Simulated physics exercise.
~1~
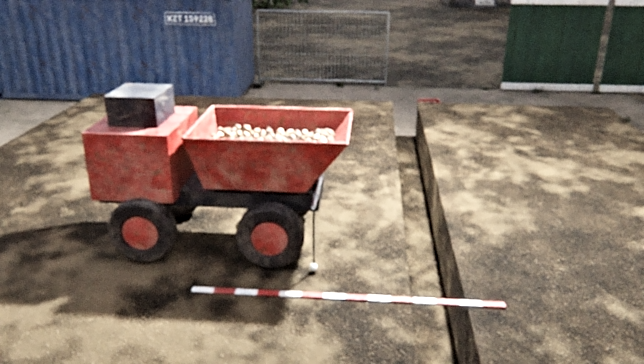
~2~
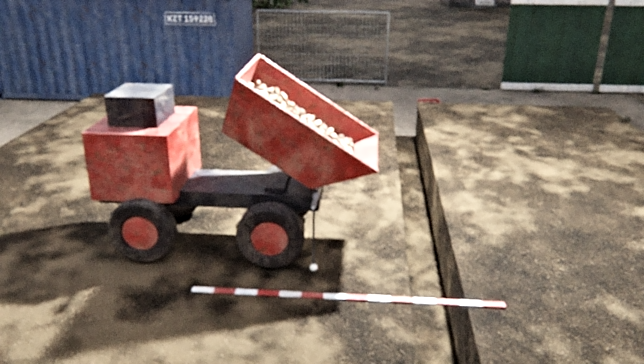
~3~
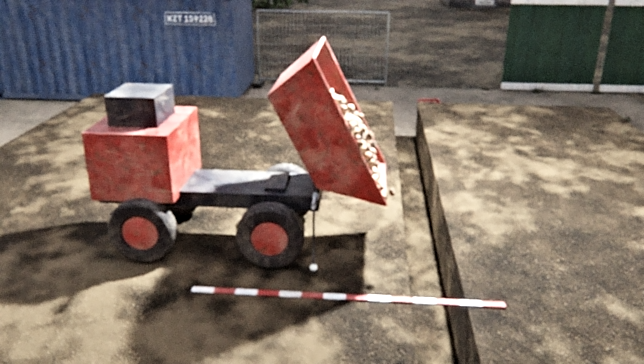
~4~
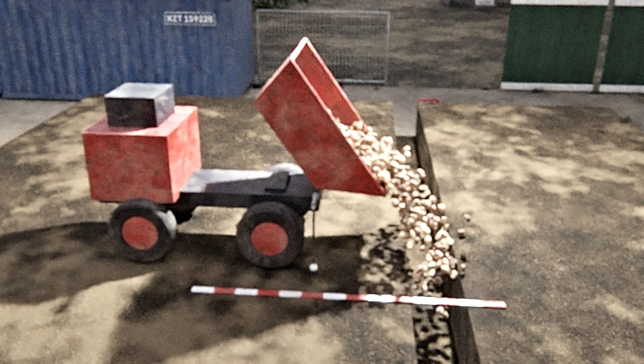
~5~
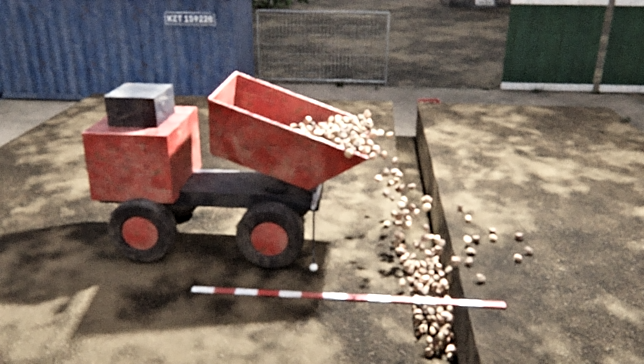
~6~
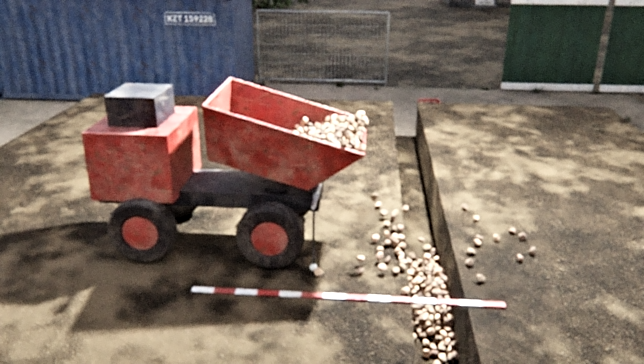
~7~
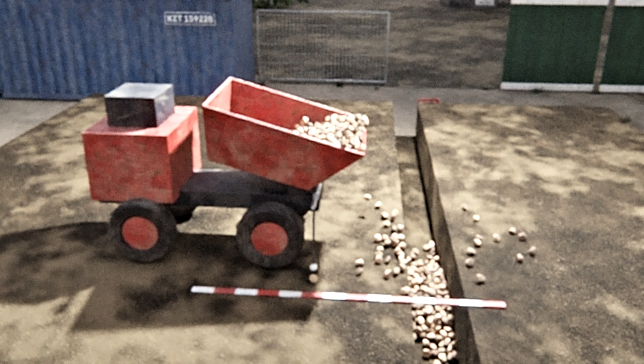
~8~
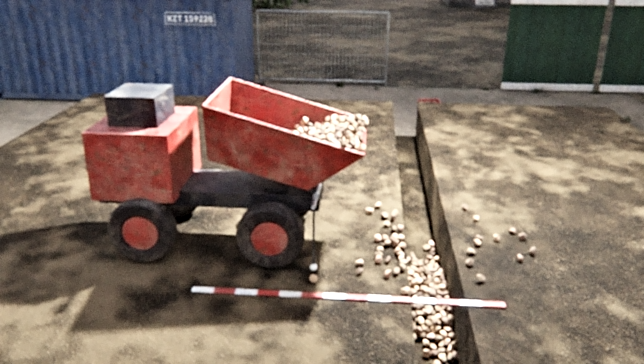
A red dumper tipped its skip up steeply to the right, and pale stones poured off its lip into the trench in front before the skip came partway back down, ending still with many stones inside and a few scattered on both sides.
